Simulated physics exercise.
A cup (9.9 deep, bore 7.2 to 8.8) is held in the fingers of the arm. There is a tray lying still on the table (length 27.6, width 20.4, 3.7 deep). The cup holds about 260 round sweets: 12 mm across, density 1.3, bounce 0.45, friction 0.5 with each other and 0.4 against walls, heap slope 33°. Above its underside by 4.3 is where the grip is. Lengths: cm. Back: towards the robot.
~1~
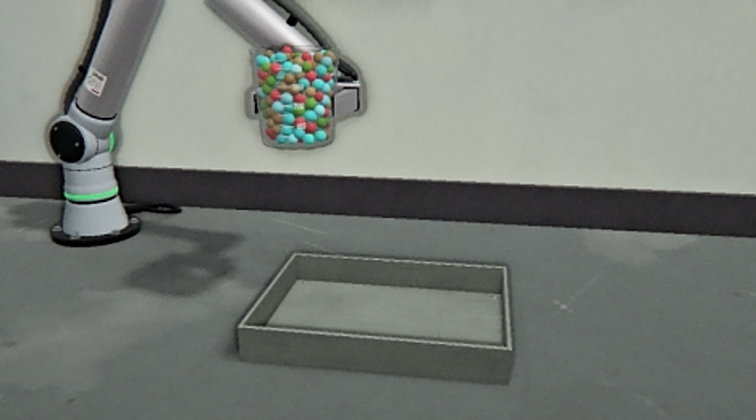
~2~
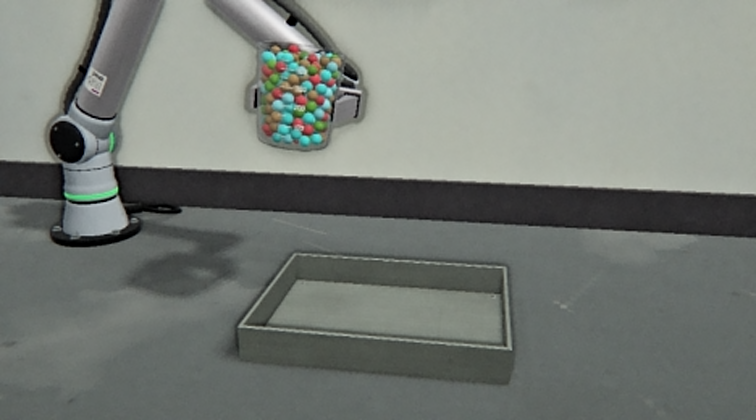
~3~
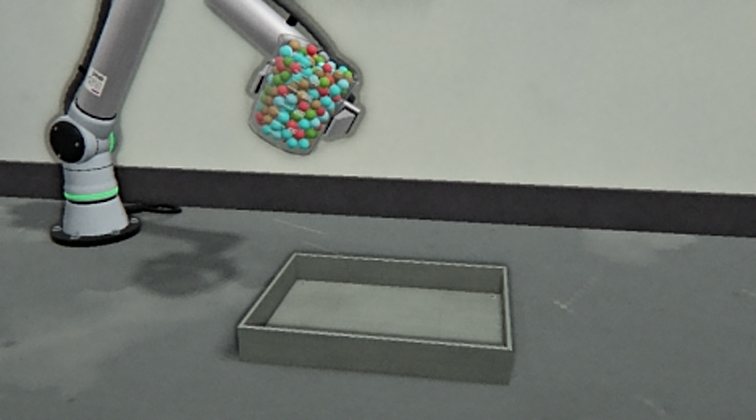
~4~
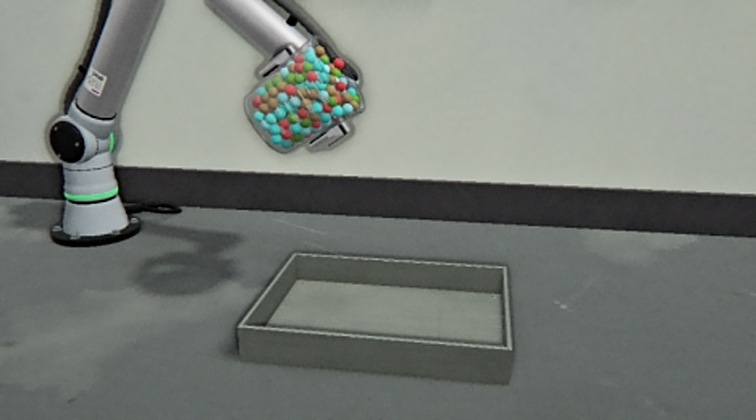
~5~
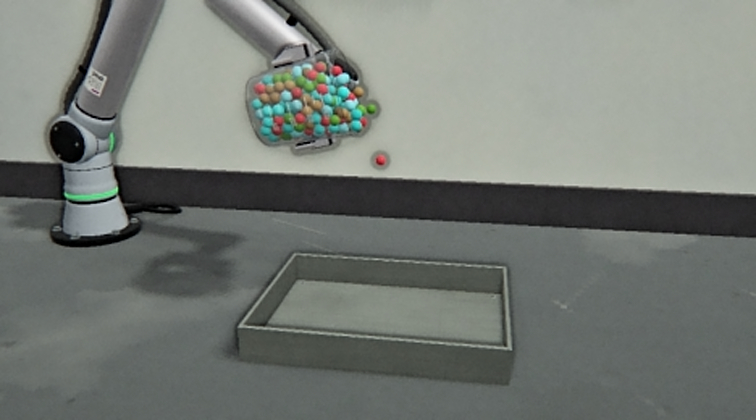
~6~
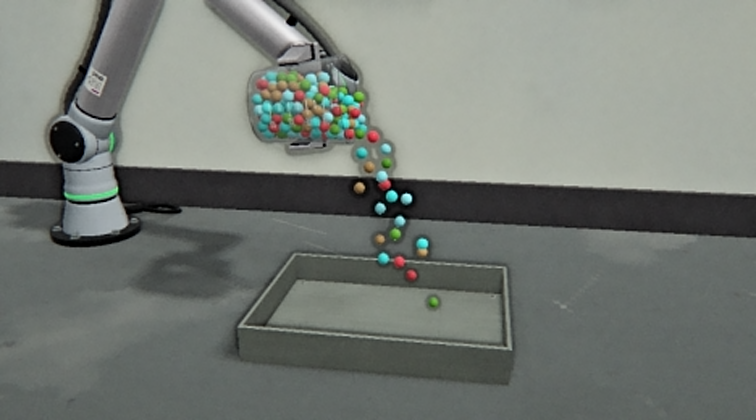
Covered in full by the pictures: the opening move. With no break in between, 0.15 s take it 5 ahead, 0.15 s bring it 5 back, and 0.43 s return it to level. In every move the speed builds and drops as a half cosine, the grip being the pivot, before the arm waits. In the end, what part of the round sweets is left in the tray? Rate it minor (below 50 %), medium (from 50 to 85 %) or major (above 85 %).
Rated: Medium.
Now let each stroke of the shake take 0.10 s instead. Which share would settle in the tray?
The share would be near 60 %.
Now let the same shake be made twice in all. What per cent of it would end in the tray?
Estimate for that case: 80 %.
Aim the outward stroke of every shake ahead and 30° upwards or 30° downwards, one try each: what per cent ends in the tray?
You'd get some 70 per cent with the first setting and some 50 per cent with the second.
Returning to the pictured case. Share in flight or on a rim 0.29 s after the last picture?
Around 40 per cent of the load.
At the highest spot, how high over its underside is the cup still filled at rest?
Around 5.5 centimetres above the underside.
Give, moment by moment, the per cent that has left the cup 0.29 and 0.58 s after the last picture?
First it's 55 percent, and after that 65 percent.
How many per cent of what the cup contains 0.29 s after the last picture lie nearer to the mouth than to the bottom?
Near 70 %.
Then, 0.29 s after the last picture, tilted 84° forward, highest piece 27 above the table; 122 in the cup, 34 in the tray, 106 in flight or on a rim.
Then, 0.58 s after the last picture, tilted 22° forward, highest piece 30 above the table; 163 in the tray, 91 in the cup, 5 on the table or floor, 3 in flight or on a rim.
Then, 0.93 s after the last picture, level, highest piece 27 above the table; 165 in the tray, 91 in the cup, 6 on the table or floor.
Then, 1.98 s after the last picture, level, highest piece 27 above the table; 165 in the tray, 91 in the cup, 6 on the table or floor.
Final count, 165 in the tray, 91 in the cup, 6 on the table or floor. That is 63 % in the tray.
